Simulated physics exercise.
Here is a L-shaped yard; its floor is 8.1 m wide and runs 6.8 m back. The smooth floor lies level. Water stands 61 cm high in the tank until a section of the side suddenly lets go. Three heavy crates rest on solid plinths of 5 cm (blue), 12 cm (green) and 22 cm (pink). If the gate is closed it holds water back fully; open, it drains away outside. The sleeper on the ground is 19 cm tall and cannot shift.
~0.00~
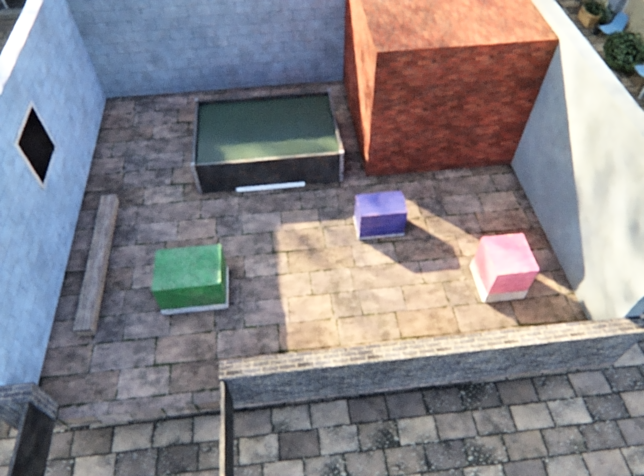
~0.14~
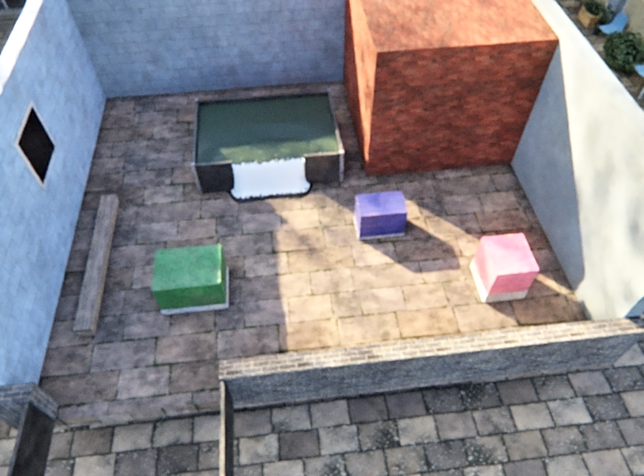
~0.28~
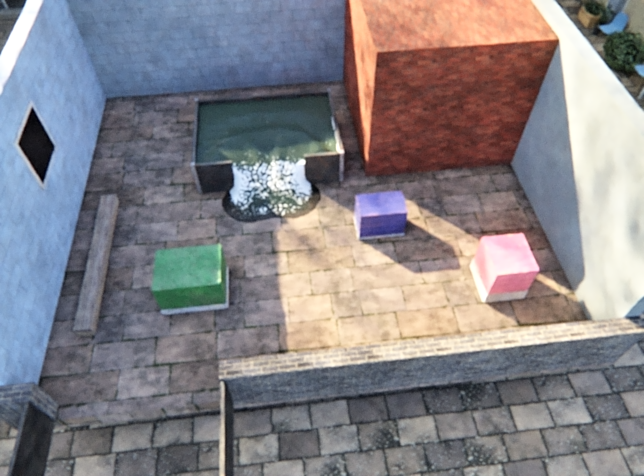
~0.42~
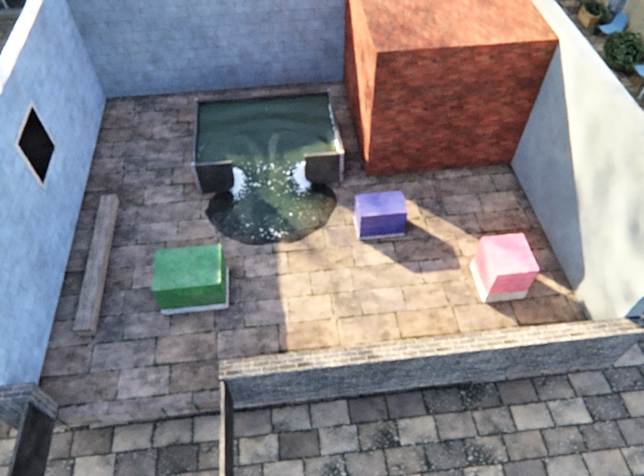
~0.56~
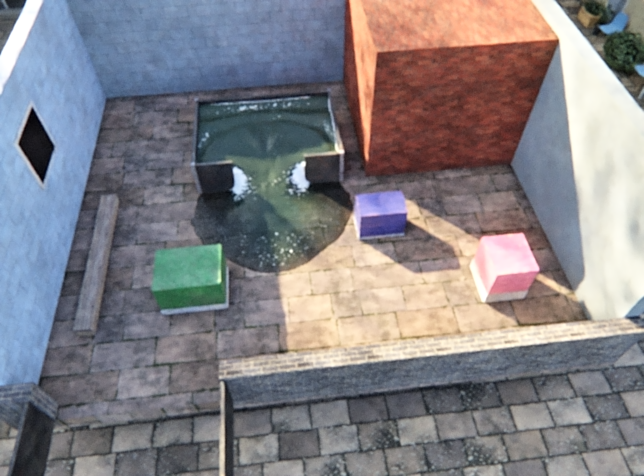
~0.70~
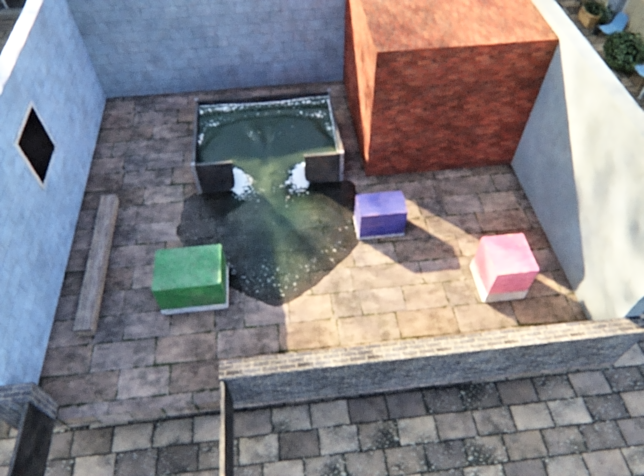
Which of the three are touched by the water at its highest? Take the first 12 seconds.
One by one: The blue crate is wetted; the green crate is wetted; the pink crate stays dry.
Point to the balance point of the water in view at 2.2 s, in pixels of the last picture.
Around (274, 205).
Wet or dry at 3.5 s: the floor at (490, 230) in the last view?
It is not reached.
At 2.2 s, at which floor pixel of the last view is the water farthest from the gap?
At about (508, 352).
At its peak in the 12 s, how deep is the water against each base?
In cm: Blue 13, green 21, pink 15.
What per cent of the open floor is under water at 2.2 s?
Some 35 per cent of it.
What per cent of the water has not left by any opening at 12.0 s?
Roughly 80 in a hundred.
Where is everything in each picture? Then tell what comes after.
Still water, 61 cm deep, in the tank at (266, 129), in the first picture.
The front is at (235, 194), 0.7 m from the gap at (270, 176); 0.3 m2 of floor is under water; 61 cm left at the back of the tank, in the second picture.
The front is at (239, 216), 0.9 m from the gap at (271, 178); 1.0 m2 of floor is under water; 61 cm left at the back of the tank, in the third picture.
Water pours out at (271, 179) and has run 1.3 m, to (296, 238); deepest outside 34 cm, 60 cm at the tank's back, in the fourth picture.
Water pours out at (271, 178) and has run 1.9 m, to (277, 268); deepest outside 35 cm, 54 cm at the tank's back, in the fifth picture.
The front is at (275, 300), 2.5 m from the gap at (270, 177); 5.1 m2 of floor is under water; 51 cm left at the back of the tank, in the sixth picture.
After 1.4 s water covers 25 % of the floor and is deepest (34 cm) near (271, 191); blue plinth reached, green plinth reached, pink plinth not reached.
After 2.2 s water covers 35 % of the floor and is deepest (32 cm) near (259, 380); blue plinth reached, green plinth reached, pink plinth not reached.
After 3.5 s water covers 50 % of the floor and is deepest (22 cm) near (246, 381); blue plinth reached, green plinth reached, pink plinth reached.
After 7.0 s water covers 85 % of the floor and is deepest (14 cm) near (556, 346); blue plinth reached, green plinth reached, pink plinth reached.
After 12.0 s water covers 95 % of the floor and is deepest (10 cm) near (551, 282); highest at the blue plinth 13 cm, highest at the green plinth 21 cm, highest at the pink plinth 15 cm.
